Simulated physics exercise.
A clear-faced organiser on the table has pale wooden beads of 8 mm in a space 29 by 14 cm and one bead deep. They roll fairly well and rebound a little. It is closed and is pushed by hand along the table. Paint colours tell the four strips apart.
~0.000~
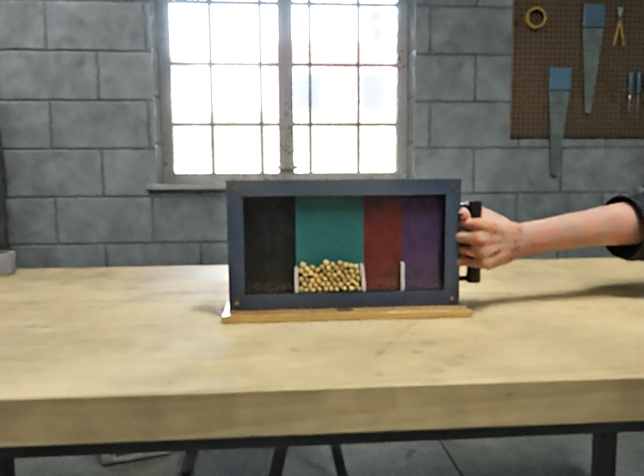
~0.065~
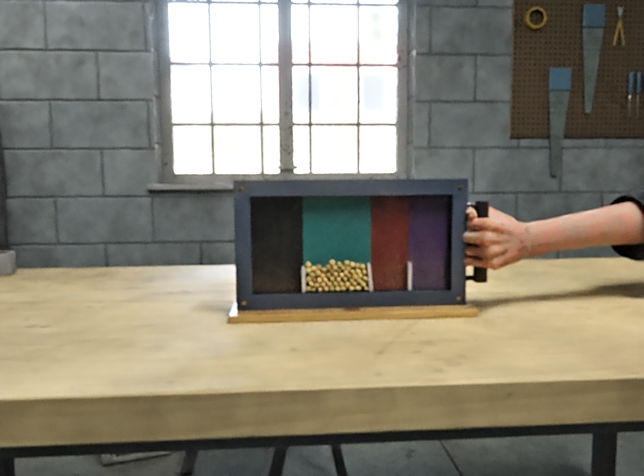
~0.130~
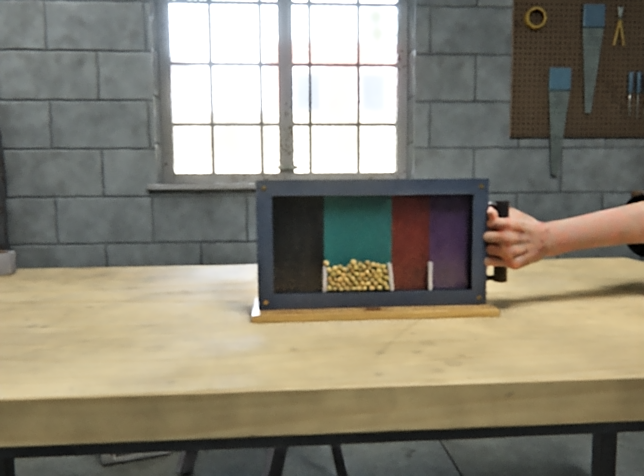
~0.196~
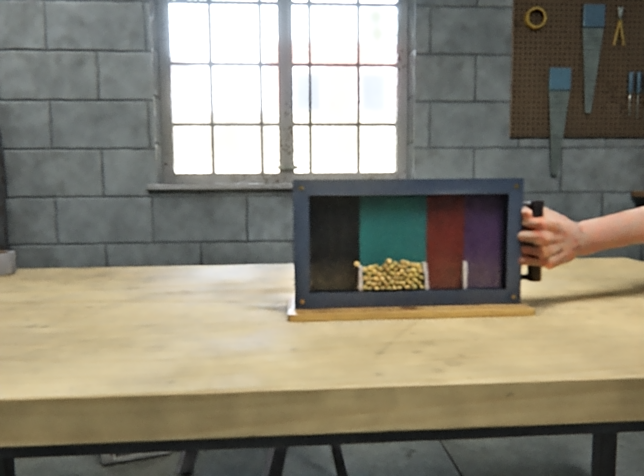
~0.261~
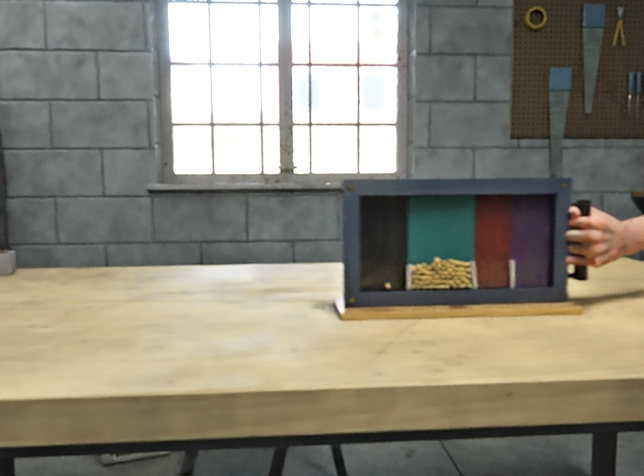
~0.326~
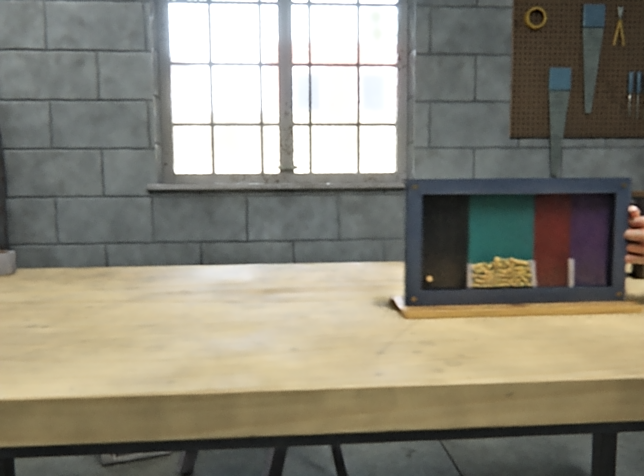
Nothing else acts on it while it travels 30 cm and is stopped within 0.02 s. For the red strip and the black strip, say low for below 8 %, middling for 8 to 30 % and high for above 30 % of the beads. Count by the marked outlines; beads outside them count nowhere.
Red strip: Middling; black strip: Low.
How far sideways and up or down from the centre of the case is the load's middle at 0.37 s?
About 2 cm left and 5 cm below.
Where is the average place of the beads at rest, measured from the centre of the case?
Some 1 cm left and 5 cm below.
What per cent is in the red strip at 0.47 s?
Some 10 per cent.
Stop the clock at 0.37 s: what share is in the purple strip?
Some 0 per cent.
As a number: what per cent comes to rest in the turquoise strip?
Roughly 85 per cent.
By 0.37 s, it is 30 cm to the right; the beads' middle is 2 cm left of and 5 cm below the centre; turquoise 100 %.
By 0.47 s, it is 30 cm to the right; the beads' middle is 1 cm left of and 4 cm below the centre; red 10 %, turquoise 90 %.
By 0.62 s, it is 30 cm to the right; the beads' middle is 1 cm left of and 5 cm below the centre; red 15 %, turquoise 85 %.
At rest by 1.2 s, it is 30 cm to the right; red 15 %, purple 0 %, turquoise 85 %, black 0 %.
